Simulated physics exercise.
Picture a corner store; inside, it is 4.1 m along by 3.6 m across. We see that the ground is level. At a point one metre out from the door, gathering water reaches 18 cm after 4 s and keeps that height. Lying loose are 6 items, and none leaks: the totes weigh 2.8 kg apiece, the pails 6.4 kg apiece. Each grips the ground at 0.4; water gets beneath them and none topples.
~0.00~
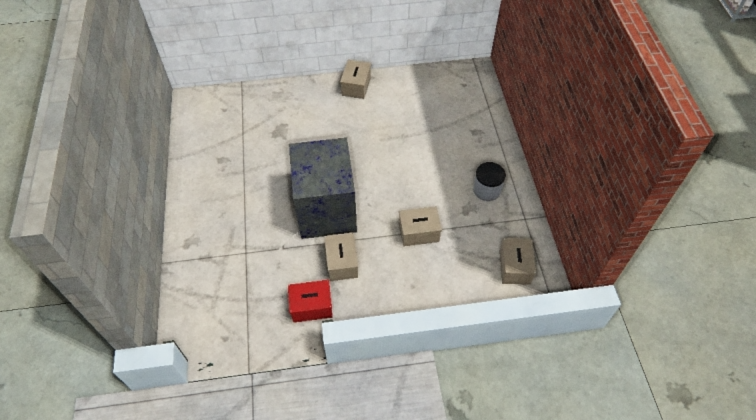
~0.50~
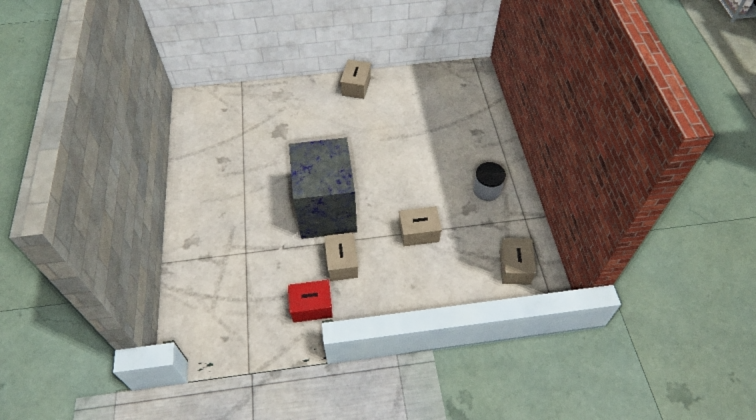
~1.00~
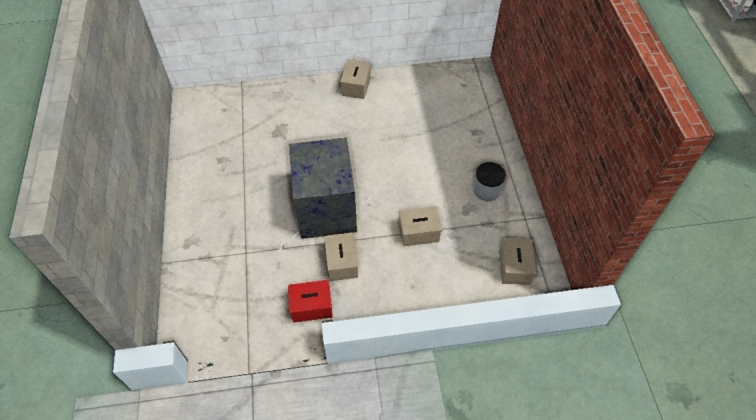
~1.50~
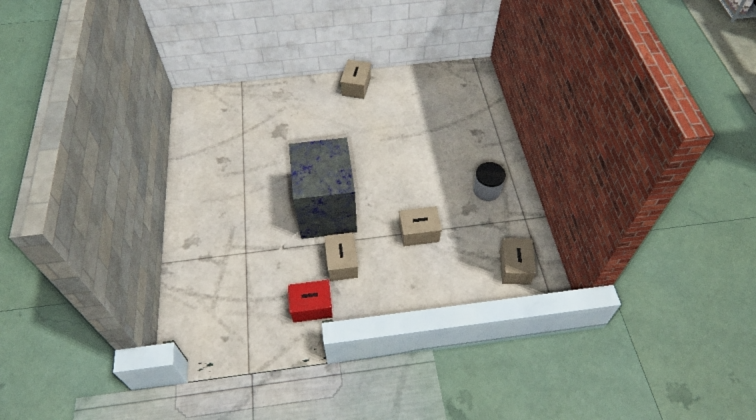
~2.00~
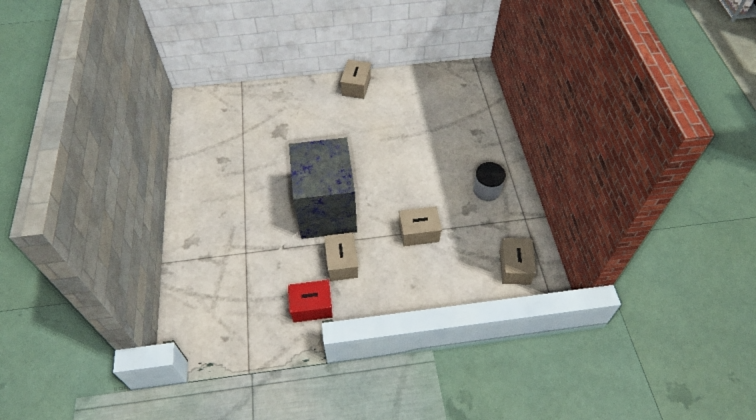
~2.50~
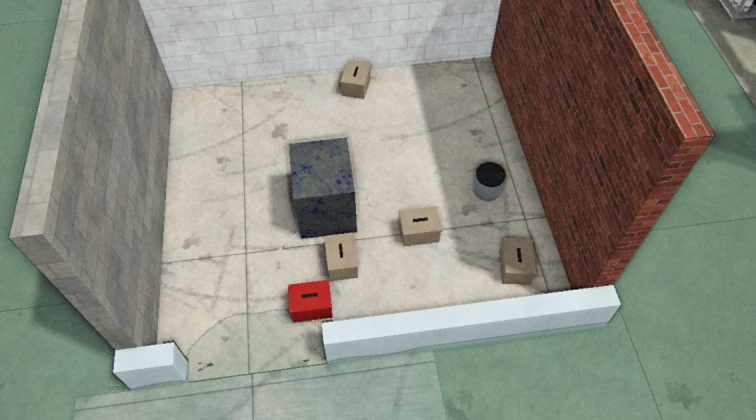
Small walled room with boxes and a bucket sitting still as greenish water spreads outside and creeps in through the doorway.
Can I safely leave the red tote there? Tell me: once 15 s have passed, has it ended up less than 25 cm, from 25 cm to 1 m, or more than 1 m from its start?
It'll show a moderate shift.
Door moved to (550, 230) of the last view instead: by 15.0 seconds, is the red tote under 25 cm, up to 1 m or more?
Note: Red tote displaced a long way.
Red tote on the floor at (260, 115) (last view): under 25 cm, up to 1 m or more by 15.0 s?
Here it heads a good way off.
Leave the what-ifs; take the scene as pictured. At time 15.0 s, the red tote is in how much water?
Roughly 9 cm at that moment.
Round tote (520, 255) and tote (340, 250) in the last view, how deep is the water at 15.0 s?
About 11 and 9 cm.
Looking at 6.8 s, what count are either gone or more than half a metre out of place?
My count gives 3.
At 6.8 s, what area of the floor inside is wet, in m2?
Close to 11.0 m2, I'd say.
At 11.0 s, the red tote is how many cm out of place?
Around 80 centimetres.
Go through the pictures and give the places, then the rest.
The first picture shows the red tote at (310, 296), on the bottom; water covers 0.0 m2; 0 of 6 have shifted.
The second picture shows the red tote at (310, 296), on the bottom; 0.0 m2 under water; 0 of 6 have shifted.
The third picture shows the red tote at (310, 296), on the bottom; water covers 0.0 m2; 0 of 6 have shifted.
The fourth picture shows the red tote at (310, 296) rests on the ground; 0.0 m2 under water; 0 of 6 have shifted.
The fifth picture shows the red tote at (310, 296) rests on the ground; 0.0 m2 under water; 0 of 6 have shifted.
The sixth picture shows the red tote at (310, 296), on the bottom; 0.4 m2 under water; 0 of 6 have shifted.
After 3.5 s the red tote is near (316, 286), 0.1 m from its start, aground; 0 afloat.
After 6.8 s the red tote is near (424, 296), 1.1 m from its start, aground; 1 afloat.
After 11.0 s the red tote is near (393, 299), 0.8 m from its start, afloat; 6 afloat.
After 15.0 s the red tote is near (361, 273), 0.5 m from its start, afloat; 6 afloat.
